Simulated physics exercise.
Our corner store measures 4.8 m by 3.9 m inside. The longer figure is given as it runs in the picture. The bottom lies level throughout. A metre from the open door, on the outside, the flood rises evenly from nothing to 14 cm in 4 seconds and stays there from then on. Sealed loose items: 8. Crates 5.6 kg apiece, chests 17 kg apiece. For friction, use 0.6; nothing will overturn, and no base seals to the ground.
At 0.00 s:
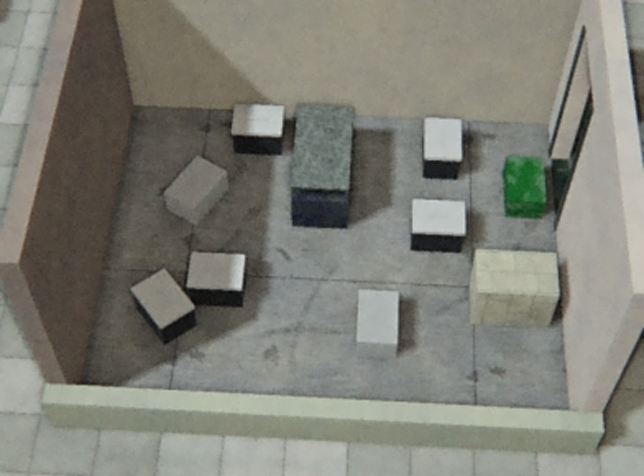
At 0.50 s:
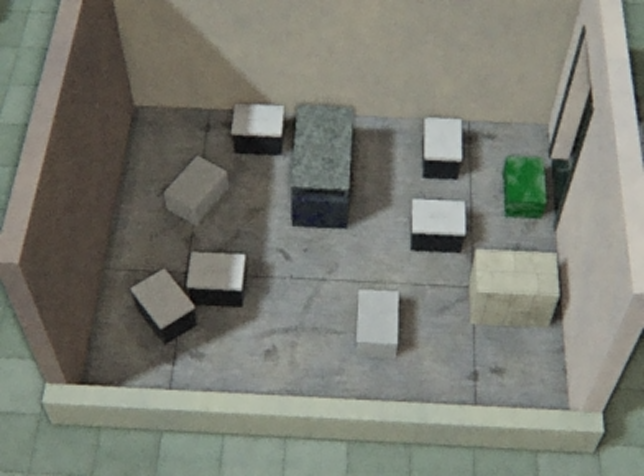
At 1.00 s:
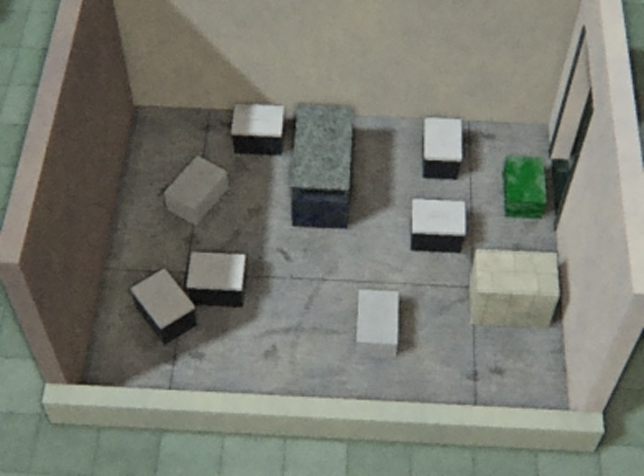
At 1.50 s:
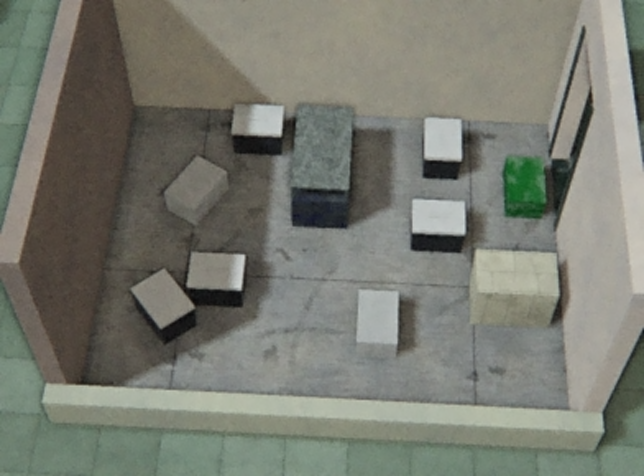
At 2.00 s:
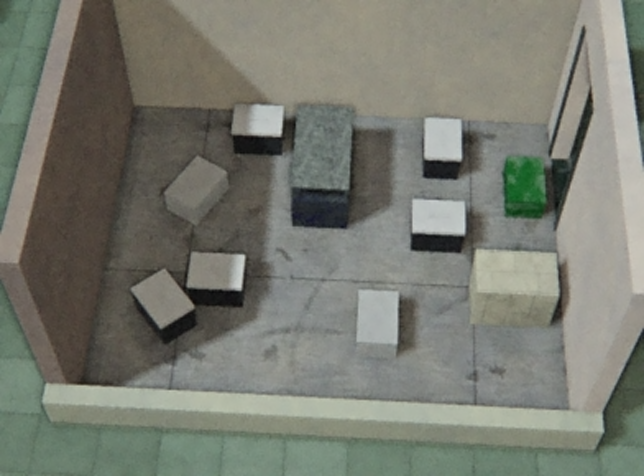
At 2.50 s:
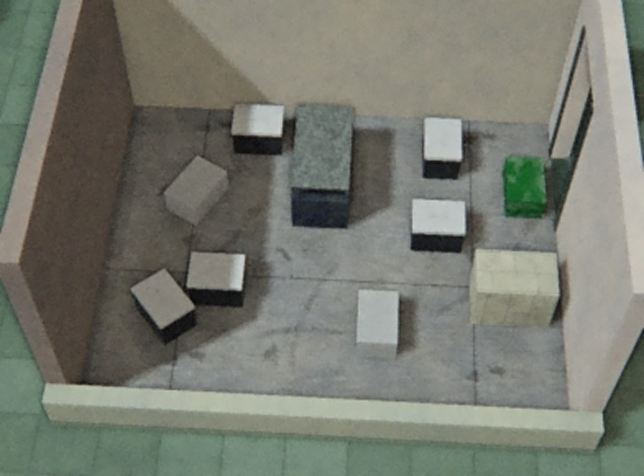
Nothing visibly moving among the pale boxes, grey chest and green crate standing on the grey floor of a small walled store.
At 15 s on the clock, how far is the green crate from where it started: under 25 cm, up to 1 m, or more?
By then it is long gone from its spot.
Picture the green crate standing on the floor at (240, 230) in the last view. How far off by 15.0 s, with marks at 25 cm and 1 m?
I'd say it sits almost still.
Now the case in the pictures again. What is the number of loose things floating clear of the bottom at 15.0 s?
Answer: 2.
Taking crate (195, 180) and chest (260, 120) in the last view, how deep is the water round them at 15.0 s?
Some 2 cm at the first, some 3 cm at the second.
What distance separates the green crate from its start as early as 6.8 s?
Some 150 cm from the start.
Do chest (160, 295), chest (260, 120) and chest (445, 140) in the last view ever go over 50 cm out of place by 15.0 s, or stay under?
Order as asked: Below, below, beyond.
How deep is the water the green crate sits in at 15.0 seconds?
Close to 5 centimetres.
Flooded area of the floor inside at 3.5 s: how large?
At that time the wet patch spans about 1.5 m2.
After 3.5 s the green crate is near (504, 180), 0.2 m from its start, aground; 0 afloat.
After 6.8 s the green crate is near (380, 159), 1.6 m from its start, afloat; 1 afloat.
After 11.0 s the green crate is near (310, 113), 2.5 m from its start, afloat; 2 afloat.
After 15.0 s the green crate is near (310, 113), 2.5 m from its start, afloat; 2 afloat.
